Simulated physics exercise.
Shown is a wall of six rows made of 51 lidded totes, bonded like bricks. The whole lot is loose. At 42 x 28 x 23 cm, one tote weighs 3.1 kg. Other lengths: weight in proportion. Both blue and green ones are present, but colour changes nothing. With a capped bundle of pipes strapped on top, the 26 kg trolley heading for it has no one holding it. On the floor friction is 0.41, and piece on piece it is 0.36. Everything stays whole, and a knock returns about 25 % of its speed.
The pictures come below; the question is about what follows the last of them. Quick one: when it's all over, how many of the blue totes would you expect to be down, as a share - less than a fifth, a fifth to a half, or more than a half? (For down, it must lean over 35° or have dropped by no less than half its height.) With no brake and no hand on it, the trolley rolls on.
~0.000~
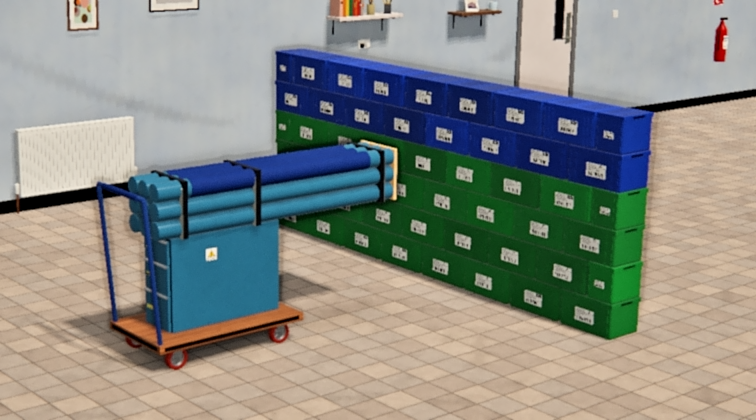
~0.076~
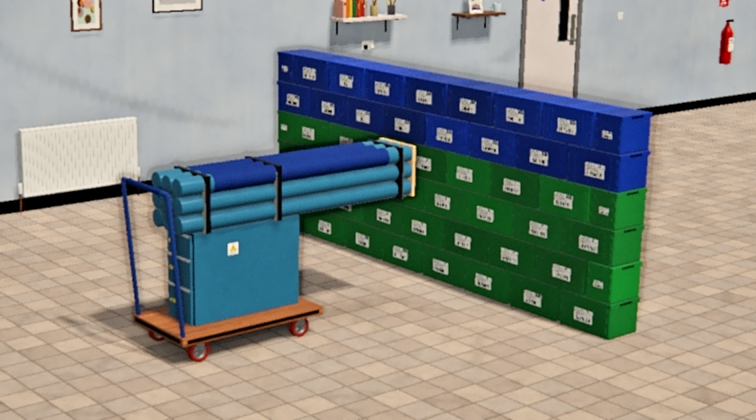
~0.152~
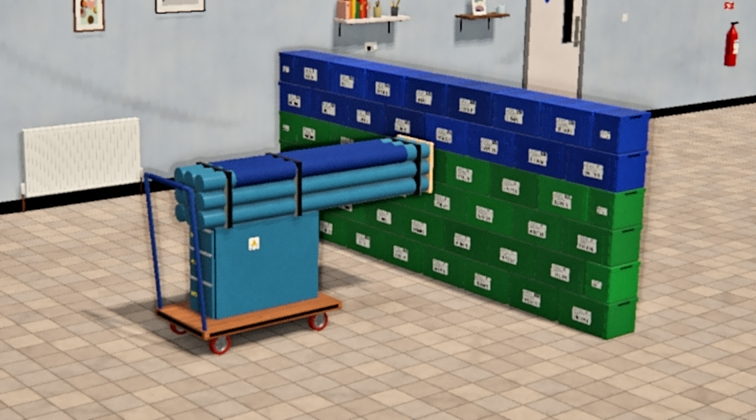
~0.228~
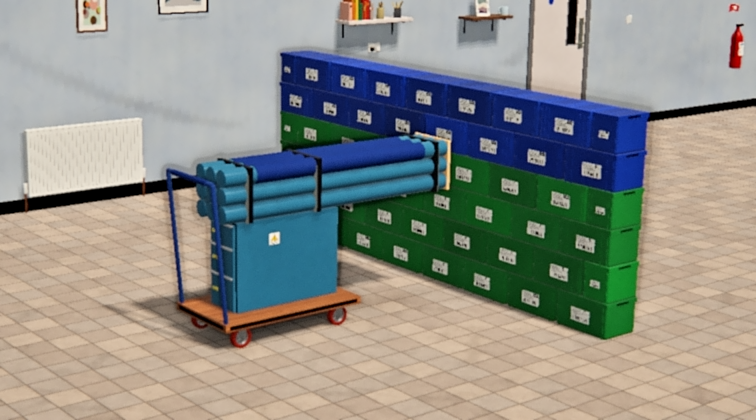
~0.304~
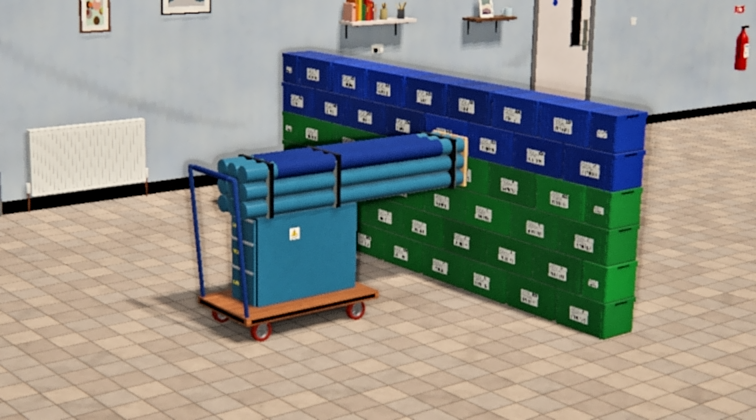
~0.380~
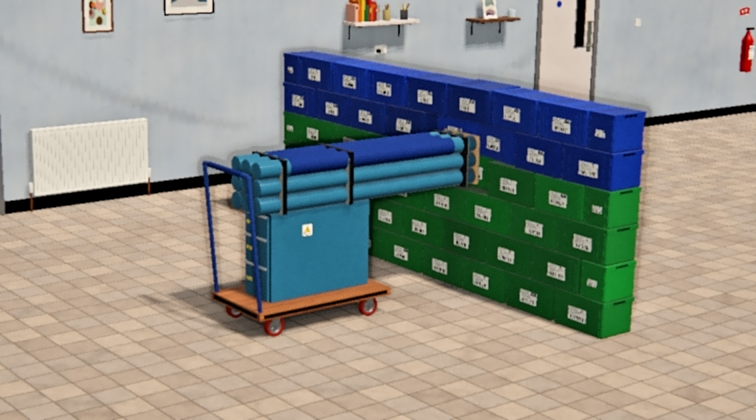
I'd say a fifth to a half.
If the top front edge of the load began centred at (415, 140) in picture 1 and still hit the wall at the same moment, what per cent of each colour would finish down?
Down at the end: Green 0 per cent, blue 0 per cent.
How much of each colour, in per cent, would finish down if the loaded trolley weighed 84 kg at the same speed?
Share down - green: 10; blue: 40 (per cent).
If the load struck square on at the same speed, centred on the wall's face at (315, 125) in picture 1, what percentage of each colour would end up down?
Green 10 %, blue 40 %.
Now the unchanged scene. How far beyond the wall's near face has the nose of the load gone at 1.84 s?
Around 70 cm beyond.
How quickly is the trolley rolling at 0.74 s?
Close to 0.6 m/s at that moment.
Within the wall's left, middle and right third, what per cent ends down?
Per cent - left 0, middle 50, right 10.
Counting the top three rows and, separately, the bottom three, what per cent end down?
30% and 0%.
Around 0.74 s, load 39 cm past the wall's line, still rolling; none of the 17 blue totes down (0 of 51 in all colours); top blue tote tipped 3°; top green tote tipped 15°, 11 cm lower.
Around 1.28 s, load 59 cm past the wall's line, still rolling; 7 of the 17 blue totes down (9 of 51 in all colours); top blue tote tipped 47°, 22 cm lower; top green tote 70 cm lower.
Around 1.84 s, load 70 cm past the wall's line, still rolling; 7 of the 17 blue totes down (9 of 51 in all colours); top blue tote upside down; top green tote 70 cm lower.
Finally (2.7 s), load 75 cm past the wall's line, stopped; 7 of the 17 blue totes down (9 of 51 in all colours); top blue tote upside down; top green tote 70 cm lower. That is 41 per cent. Seen by the last camera, middles, top blue tote near (610, 198), top green tote near (526, 258).
